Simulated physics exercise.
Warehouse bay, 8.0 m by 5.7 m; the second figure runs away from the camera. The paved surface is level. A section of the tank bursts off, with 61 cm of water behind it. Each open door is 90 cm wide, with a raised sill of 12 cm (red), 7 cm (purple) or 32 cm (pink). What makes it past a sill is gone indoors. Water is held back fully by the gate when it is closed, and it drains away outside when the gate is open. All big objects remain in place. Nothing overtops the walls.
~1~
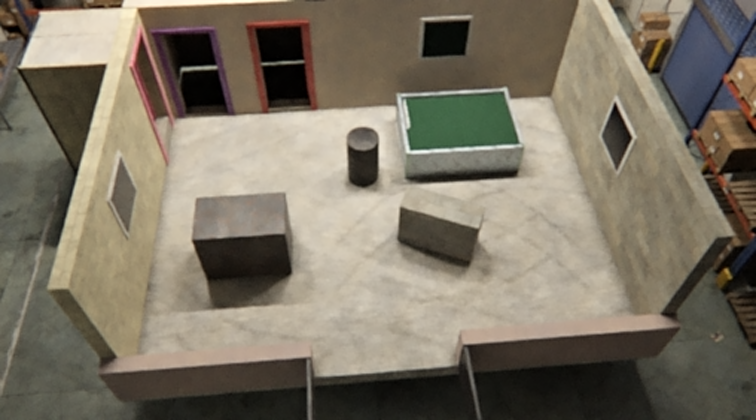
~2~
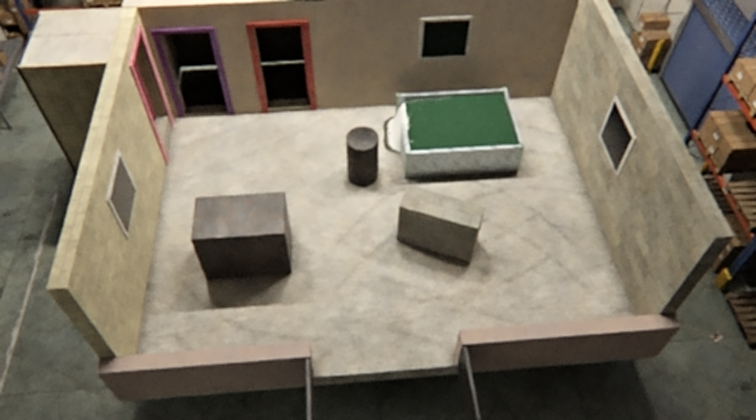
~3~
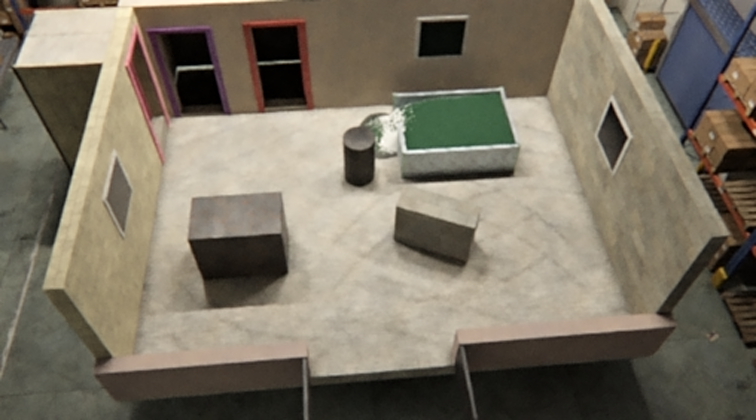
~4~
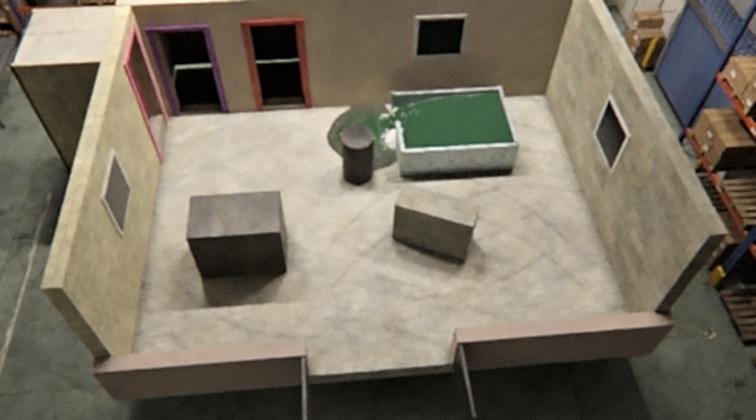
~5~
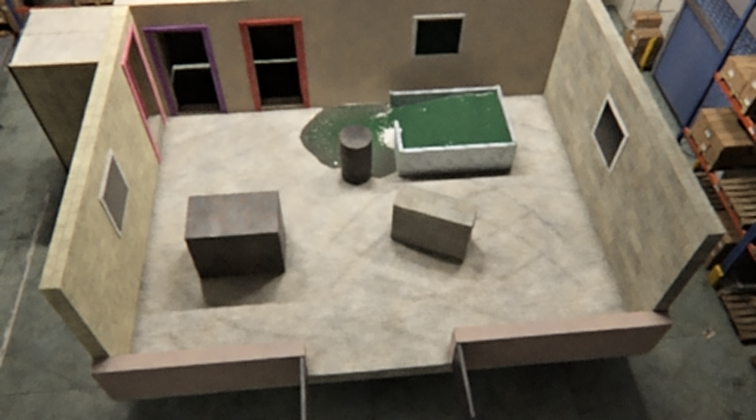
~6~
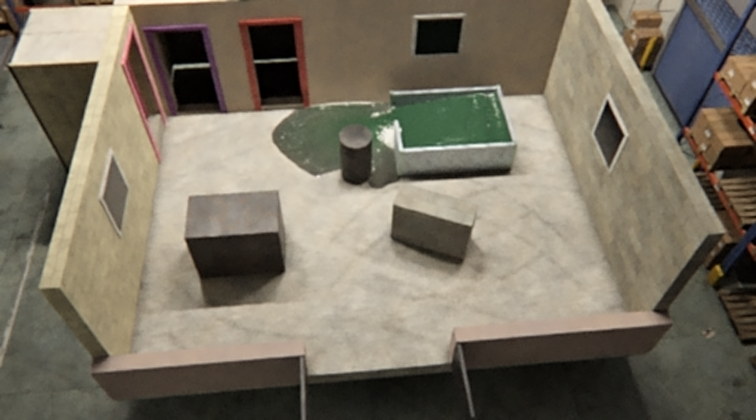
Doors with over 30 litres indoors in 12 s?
Red door not over, purple door over, pink door not over.
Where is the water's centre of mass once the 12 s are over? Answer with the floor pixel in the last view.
Balance point at about (335, 212).
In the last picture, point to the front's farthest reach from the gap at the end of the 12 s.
Somewhere near pixel (127, 376).
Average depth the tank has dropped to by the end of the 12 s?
Roughly 8 centimetres.
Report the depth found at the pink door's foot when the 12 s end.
Depth: ~ 6.0 cm.
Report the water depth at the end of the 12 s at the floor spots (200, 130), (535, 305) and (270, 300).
About 6, 3 and 3 cm respectively.
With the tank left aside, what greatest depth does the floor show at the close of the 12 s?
Some 8 cm deep.
A moment later water covers 20 % of the floor and is deepest (32 cm) near (387, 131); red door 13 cm at the sill, 0 L in, purple door 4 cm at the sill, 0 L in, pink door not reached.
Soon after water covers 30 % of the floor and is deepest (30 cm) near (163, 138); red door 12 cm at the sill, 0 L in, purple door 7 cm at the sill, 0 L in, pink door 29 cm at the sill, 0 L in.
Next water covers 35 % of the floor and is deepest (24 cm) near (174, 125); red door 9 cm at the sill, 1 L in, purple door 13 cm at the sill, 22 L in, pink door 23 cm at the sill, 0 L in.
Later on water covers 60 % of the floor and is deepest (16 cm) near (129, 365); red door 5 cm at the sill, 1 L in, purple door 12 cm at the sill, 111 L in, pink door 12 cm at the sill, 0 L in.
At the end water covers 90 % of the floor and is deepest (8 cm) near (129, 365); red door 7 cm at the sill, 1 L in, purple door 6 cm at the sill, 133 L in, pink door 6 cm at the sill, 0 L in.
